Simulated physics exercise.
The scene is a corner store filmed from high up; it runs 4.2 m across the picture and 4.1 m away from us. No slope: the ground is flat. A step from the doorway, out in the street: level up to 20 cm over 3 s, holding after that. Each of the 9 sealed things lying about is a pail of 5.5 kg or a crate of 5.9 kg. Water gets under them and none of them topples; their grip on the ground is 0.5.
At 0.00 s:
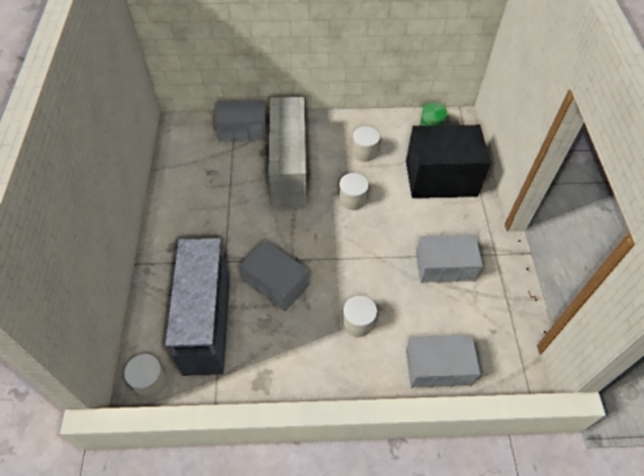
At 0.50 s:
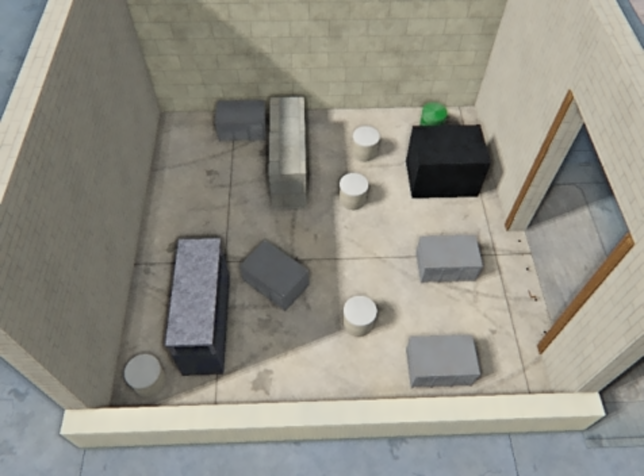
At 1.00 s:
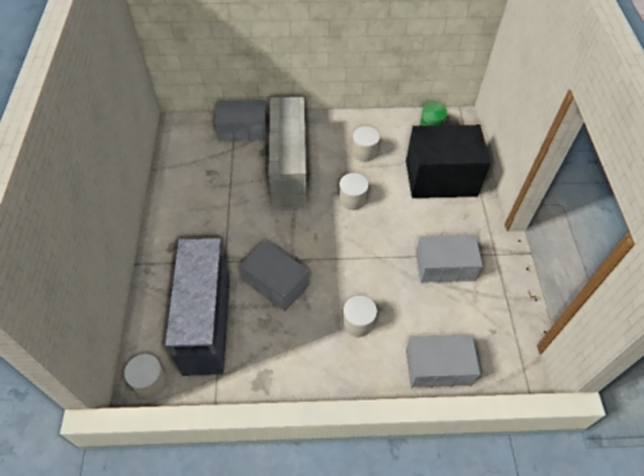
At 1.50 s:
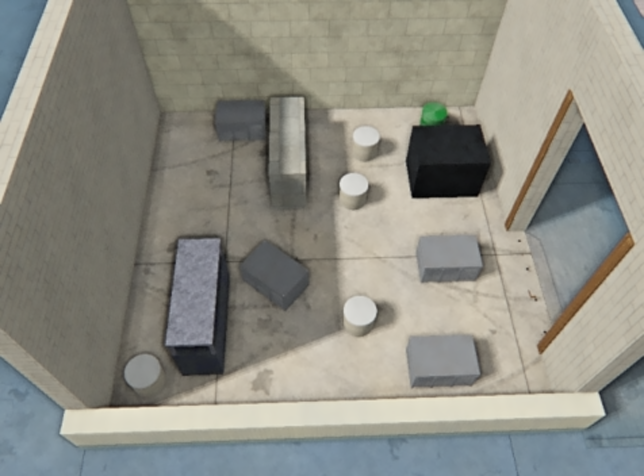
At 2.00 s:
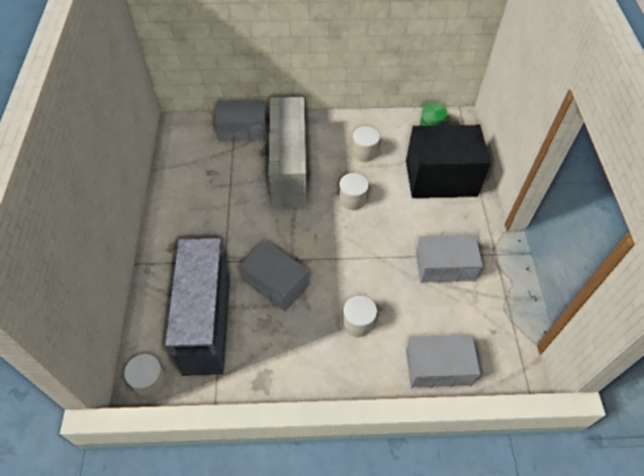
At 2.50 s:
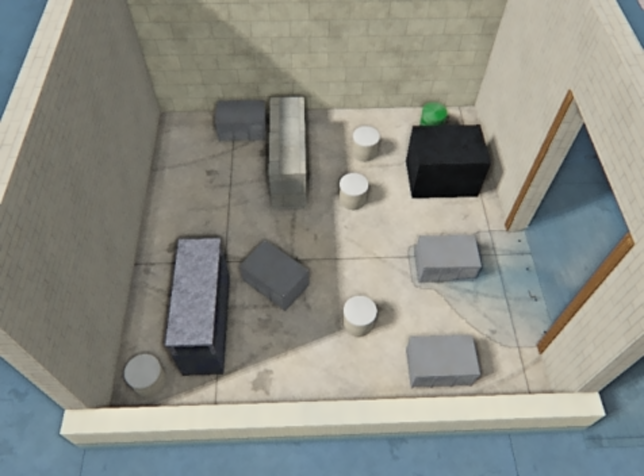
Corner store seen from high up, blue water spreading over the street outside, then creeping through the right-hand doorway as everything inside stays still.
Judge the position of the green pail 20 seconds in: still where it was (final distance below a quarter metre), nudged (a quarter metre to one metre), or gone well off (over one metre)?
Shifts somewhat.
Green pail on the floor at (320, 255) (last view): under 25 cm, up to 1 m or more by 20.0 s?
By then it winds up well off.
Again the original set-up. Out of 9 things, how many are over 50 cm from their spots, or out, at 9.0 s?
Count then: 6.
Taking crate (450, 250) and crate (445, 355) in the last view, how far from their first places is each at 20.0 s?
400 cm, 200 cm.
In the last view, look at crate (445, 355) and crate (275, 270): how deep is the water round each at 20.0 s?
Around 20 cm and 20 cm.
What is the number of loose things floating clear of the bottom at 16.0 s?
9 at that moment.
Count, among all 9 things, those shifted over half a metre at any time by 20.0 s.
I make that 8.
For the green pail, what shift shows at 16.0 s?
About 60 cm out of place.
After 4.0 s the green pail is near (435, 111), 0.0 m from its start, aground; 0 afloat.
After 9.0 s the green pail is near (435, 111), 0.0 m from its start, aground; 6 afloat.
After 16.0 s the green pail is near (481, 132), 0.6 m from its start, afloat; 9 afloat.
After 20.0 s the green pail is near (482, 128), 0.6 m from its start, afloat; 9 afloat.
